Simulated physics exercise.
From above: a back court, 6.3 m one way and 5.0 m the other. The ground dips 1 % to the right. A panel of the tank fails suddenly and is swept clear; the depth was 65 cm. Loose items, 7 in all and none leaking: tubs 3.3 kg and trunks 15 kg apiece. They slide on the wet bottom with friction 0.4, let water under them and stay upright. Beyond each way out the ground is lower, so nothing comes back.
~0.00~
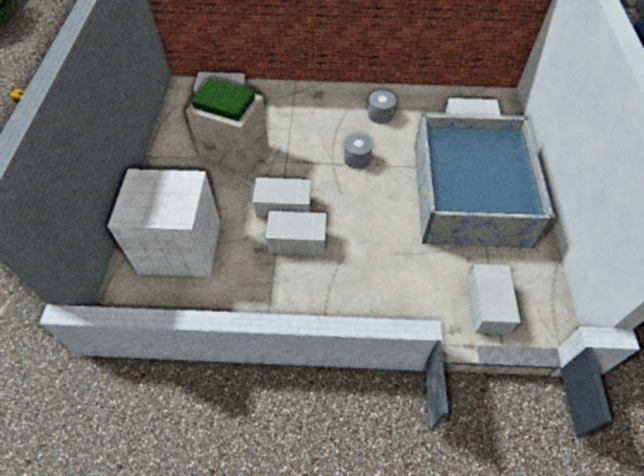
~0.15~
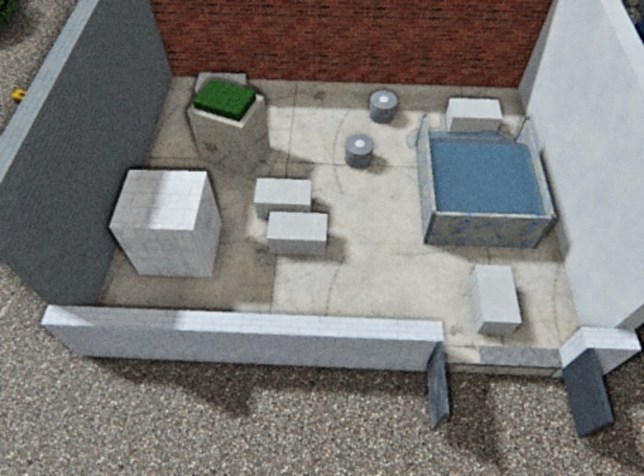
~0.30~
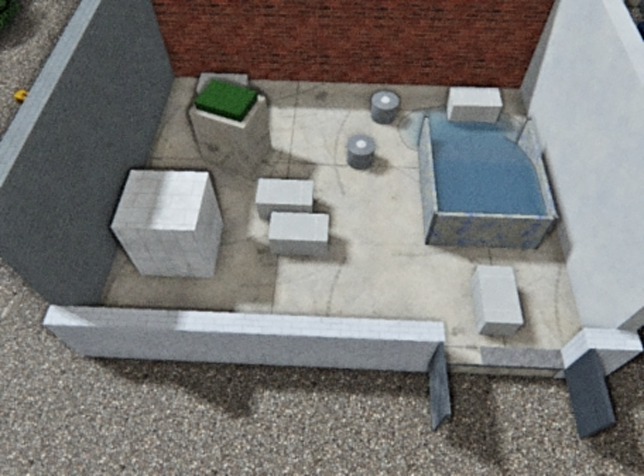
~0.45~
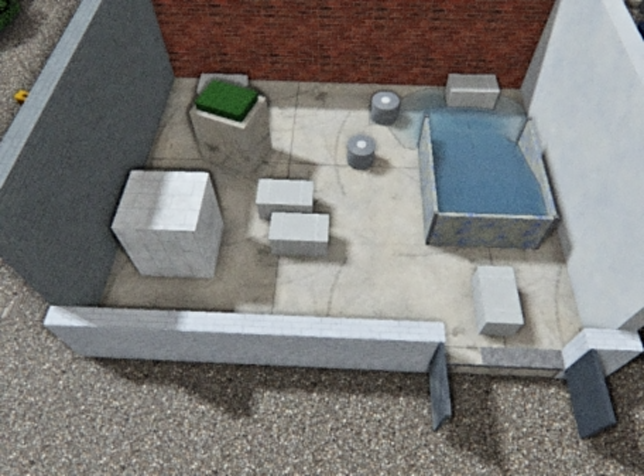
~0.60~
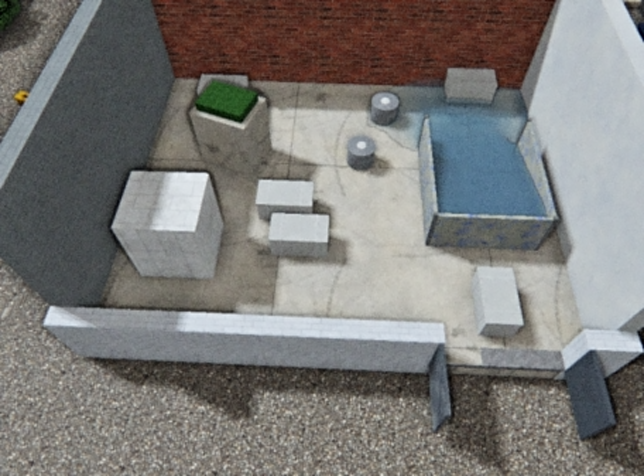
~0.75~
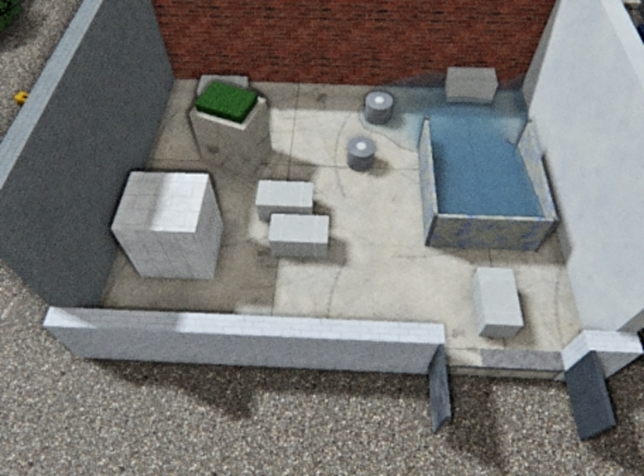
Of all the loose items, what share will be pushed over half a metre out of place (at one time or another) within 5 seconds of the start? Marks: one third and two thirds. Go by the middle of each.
Share: From one to two thirds.
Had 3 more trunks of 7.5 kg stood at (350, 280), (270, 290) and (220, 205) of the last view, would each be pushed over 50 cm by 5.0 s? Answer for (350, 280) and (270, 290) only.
In that order: Short of it, under.
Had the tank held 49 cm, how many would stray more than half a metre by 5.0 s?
In that case 4 of them.
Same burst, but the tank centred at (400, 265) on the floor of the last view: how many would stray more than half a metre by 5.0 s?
In that case 4 of them.
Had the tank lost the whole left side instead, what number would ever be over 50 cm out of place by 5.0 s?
In that case 4 of them.
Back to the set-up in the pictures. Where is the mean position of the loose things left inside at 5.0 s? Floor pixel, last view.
Around (310, 185).
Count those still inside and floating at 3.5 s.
At that moment 3.
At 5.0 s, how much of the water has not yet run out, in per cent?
About 96 per cent.
After 1.1 s 1 of 7 are over 50 cm from their spots; 1 afloat.
After 2.2 s 2 of 7 are over 50 cm from their spots; 2 afloat.
After 3.5 s 4 of 7 are over 50 cm from their spots; 3 afloat.
After 5.0 s 4 of 7 are over 50 cm from their spots, and 4 have been at some point; 3 afloat.
